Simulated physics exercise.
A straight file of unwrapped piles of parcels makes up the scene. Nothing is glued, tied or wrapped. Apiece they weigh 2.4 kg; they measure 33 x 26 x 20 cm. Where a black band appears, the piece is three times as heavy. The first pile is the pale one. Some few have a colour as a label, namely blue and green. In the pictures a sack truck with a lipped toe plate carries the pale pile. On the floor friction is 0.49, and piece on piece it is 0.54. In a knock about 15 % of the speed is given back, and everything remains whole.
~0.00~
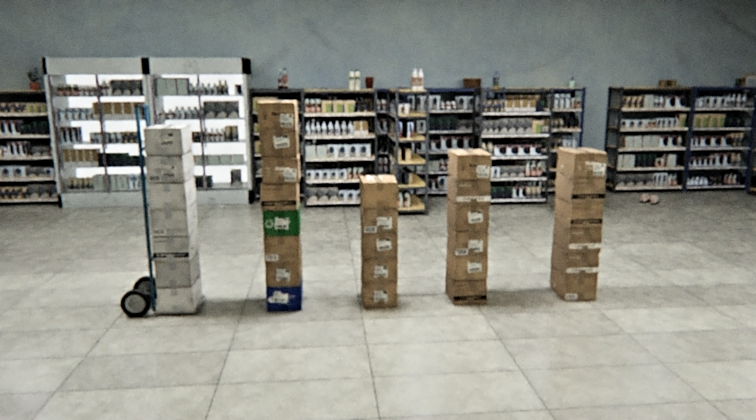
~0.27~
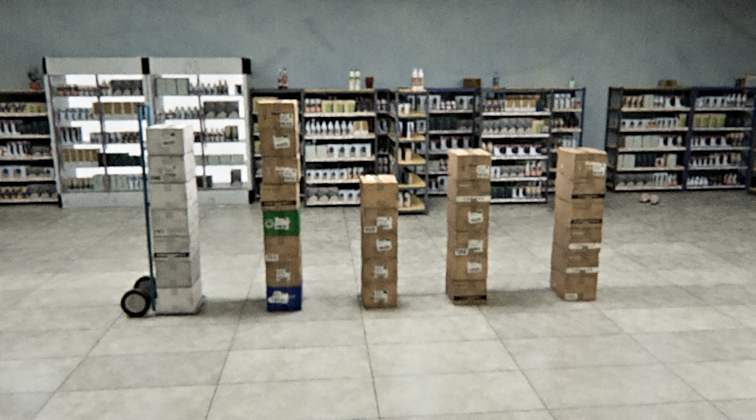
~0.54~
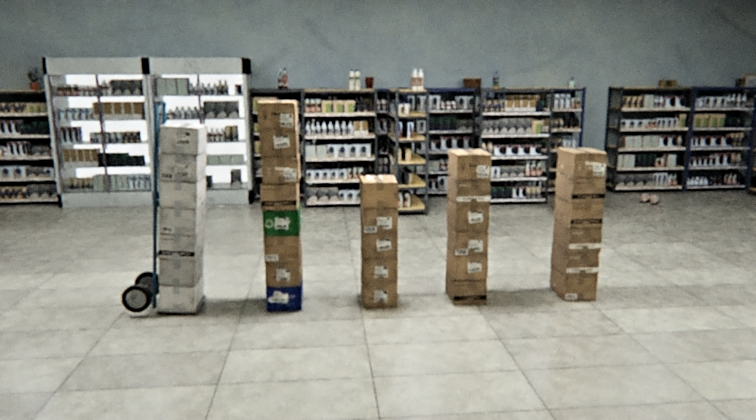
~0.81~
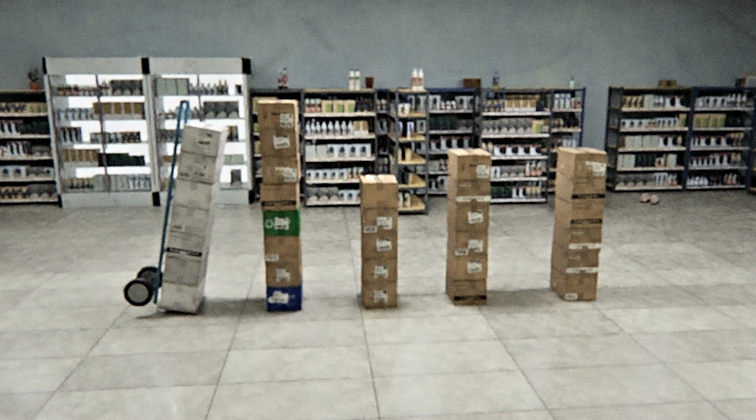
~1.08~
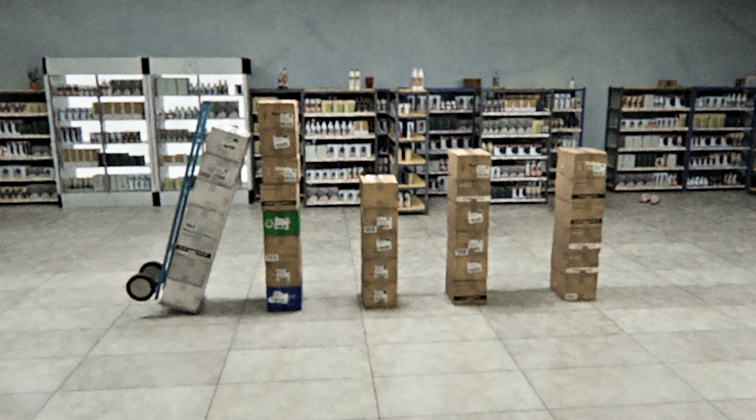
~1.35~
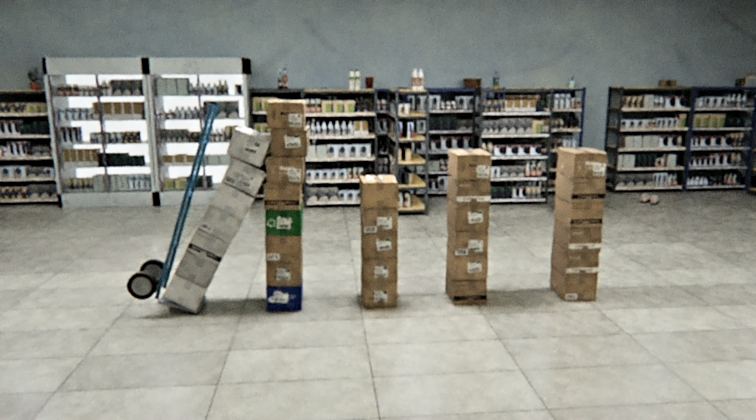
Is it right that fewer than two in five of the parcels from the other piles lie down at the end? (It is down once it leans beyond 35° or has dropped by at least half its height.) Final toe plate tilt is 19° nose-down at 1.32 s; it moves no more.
I reckon the part down breaks two fifths.
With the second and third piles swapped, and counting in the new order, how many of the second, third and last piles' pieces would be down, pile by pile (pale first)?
Down tally in the new order: Second = 5, third = 8, last = 6.
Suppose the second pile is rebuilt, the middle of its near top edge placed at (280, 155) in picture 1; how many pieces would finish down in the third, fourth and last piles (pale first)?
Then third 5, fourth 6, last 6.
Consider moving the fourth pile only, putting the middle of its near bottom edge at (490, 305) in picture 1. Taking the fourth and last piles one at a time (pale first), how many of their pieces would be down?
In that case the fourth pile would have 6 down and the last 6.
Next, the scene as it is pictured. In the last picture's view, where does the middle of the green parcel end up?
Its centre finishes around pixel (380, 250) in the last picture.
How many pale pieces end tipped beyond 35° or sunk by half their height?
7.
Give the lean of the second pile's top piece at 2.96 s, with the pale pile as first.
It leans some 20°.
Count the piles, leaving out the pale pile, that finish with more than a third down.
In total, 4.
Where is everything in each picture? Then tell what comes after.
In the first frame (places mark the middle of the side facing us), truck frame (140, 150) 0° forward; green parcel (281, 224); blue parcel (284, 299); the rest undisturbed.
The second frame shows truck frame (142, 150) 1° forward; green parcel (281, 224).
The third frame shows truck frame (156, 147) 5° forward, top of the pale pile leaning 5°; green parcel (281, 224); the rest undisturbed.
The fourth frame shows truck frame (176, 144) 11° forward, top of the pale pile leaning 11°; green parcel (281, 224); the rest undisturbed.
The fifth frame shows truck frame (194, 144) 17° forward, top of the pale pile leaning 19°; green parcel (281, 224); the rest undisturbed.
The sixth frame shows truck frame (200, 144) 19° forward, top of the pale pile leaning 23°; green parcel (283, 223) shifted 17 mm; blue parcel (284, 299); 5 disturbed, none down.
After 2.18 s, 7 of the pale pile down; 2 of the 25 other parcels down; green parcel leaning 32°, 8 cm lower; blue parcel leaning 32°.
After 2.96 s, 7 of the pale pile down; 19 of the 25 other parcels down; blue parcel leaning 65°; green parcel leaning 39°, 26 cm lower.
At rest (4.8 s), 7 of the pale pile down; 24 of the 25 other parcels down; blue parcel leaning 64°; green parcel leaning 39°, 27 cm lower. That is 96 per cent. As the last picture would show them, middles, blue parcel near (305, 283), green parcel near (380, 250).
